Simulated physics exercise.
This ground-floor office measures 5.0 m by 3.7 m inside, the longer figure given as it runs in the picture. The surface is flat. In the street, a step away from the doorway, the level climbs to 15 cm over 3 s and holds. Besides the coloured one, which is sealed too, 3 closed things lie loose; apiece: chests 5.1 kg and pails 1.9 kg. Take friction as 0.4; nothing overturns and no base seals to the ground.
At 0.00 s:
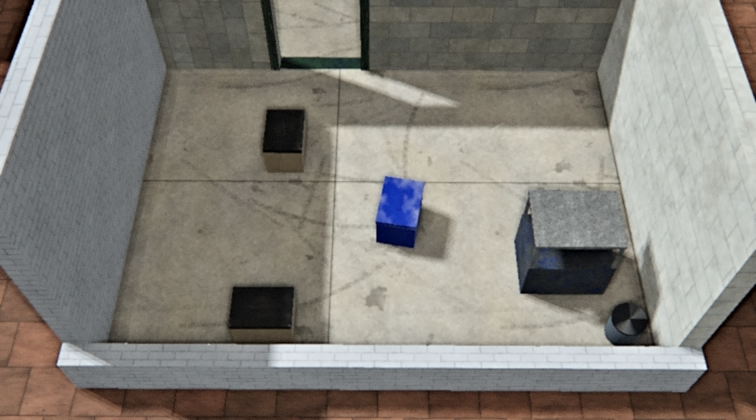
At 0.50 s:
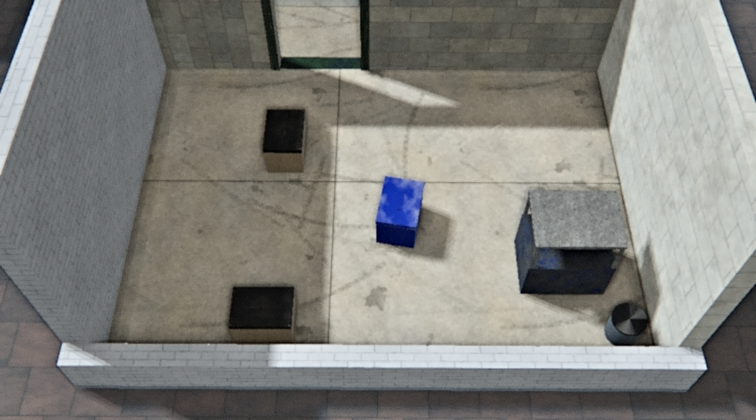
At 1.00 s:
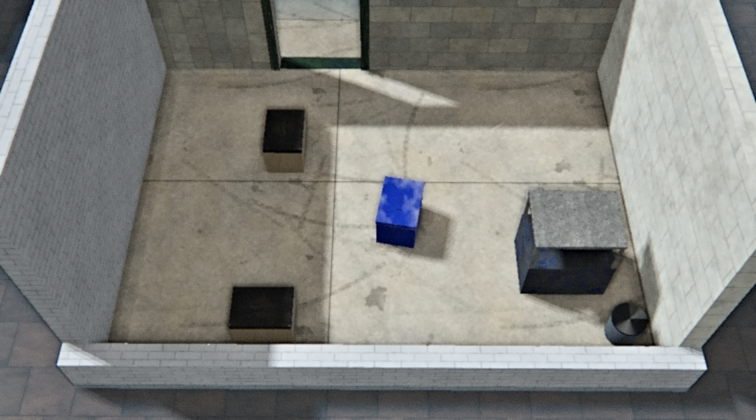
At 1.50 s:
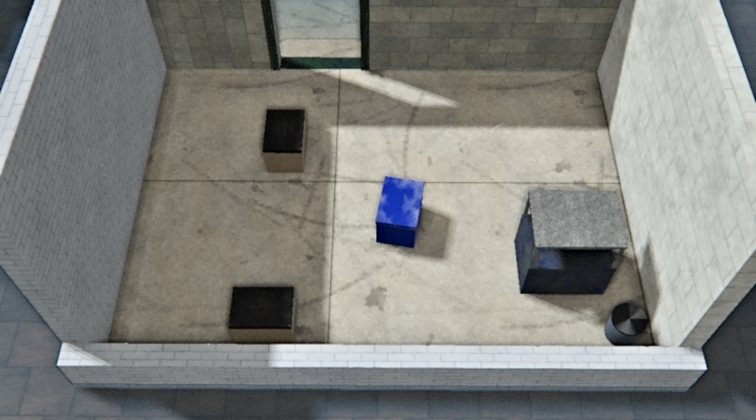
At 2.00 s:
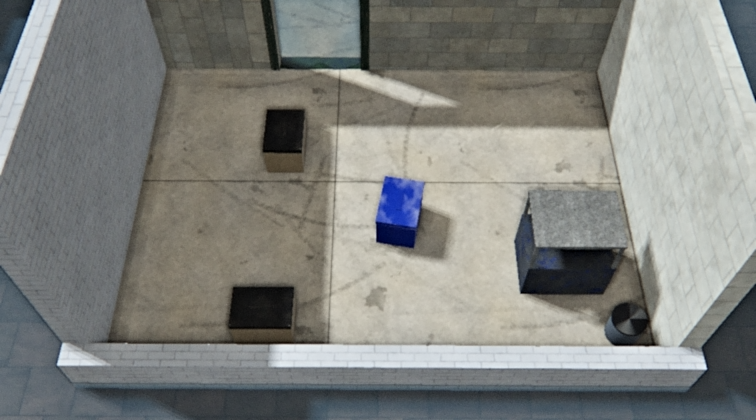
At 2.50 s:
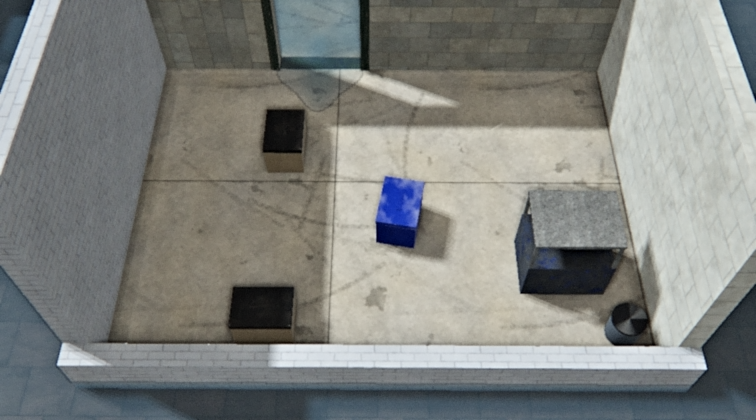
Water spreads over the reddish paving outside a walled, roofless room, turning it grey-blue, then fills the doorway at the back and edges just inside, while the blue chest and the other objects on the floor stay still.
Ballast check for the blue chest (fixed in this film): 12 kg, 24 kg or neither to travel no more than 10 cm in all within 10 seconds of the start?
I expect that the lower weight is enough.
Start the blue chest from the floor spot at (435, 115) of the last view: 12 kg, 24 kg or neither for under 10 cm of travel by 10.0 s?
The smaller is enough.
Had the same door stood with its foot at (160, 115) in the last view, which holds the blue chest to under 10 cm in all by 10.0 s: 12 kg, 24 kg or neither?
Then the smaller load will do.
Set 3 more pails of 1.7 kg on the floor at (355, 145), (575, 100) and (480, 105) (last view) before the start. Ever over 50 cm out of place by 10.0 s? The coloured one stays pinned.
In that order: Over, short of it, less.
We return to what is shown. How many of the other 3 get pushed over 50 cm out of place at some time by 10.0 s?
That makes 2.
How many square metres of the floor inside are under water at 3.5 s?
Roughly 2.5 m2.
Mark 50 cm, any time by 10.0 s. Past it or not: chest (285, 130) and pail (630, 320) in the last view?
In that order: Past it, under.
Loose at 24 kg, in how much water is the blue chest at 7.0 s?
About 3 cm.
After 3.5 s the blue chest would be 0 cm from its start with 12 kg and 0 cm from its start with 24 kg; 0 cm of water round it then.
After 4.5 s the blue chest would be 0 cm from its start with 12 kg and 0 cm from its start with 24 kg; 3 cm of water round it then.
After 7.0 s the blue chest would be 0 cm from its start with 12 kg and 0 cm from its start with 24 kg; 3 cm of water round it then.
After 10.0 s the blue chest would be 0 cm from its start with 12 kg and 0 cm from its start with 24 kg; 4 cm of water round it then.
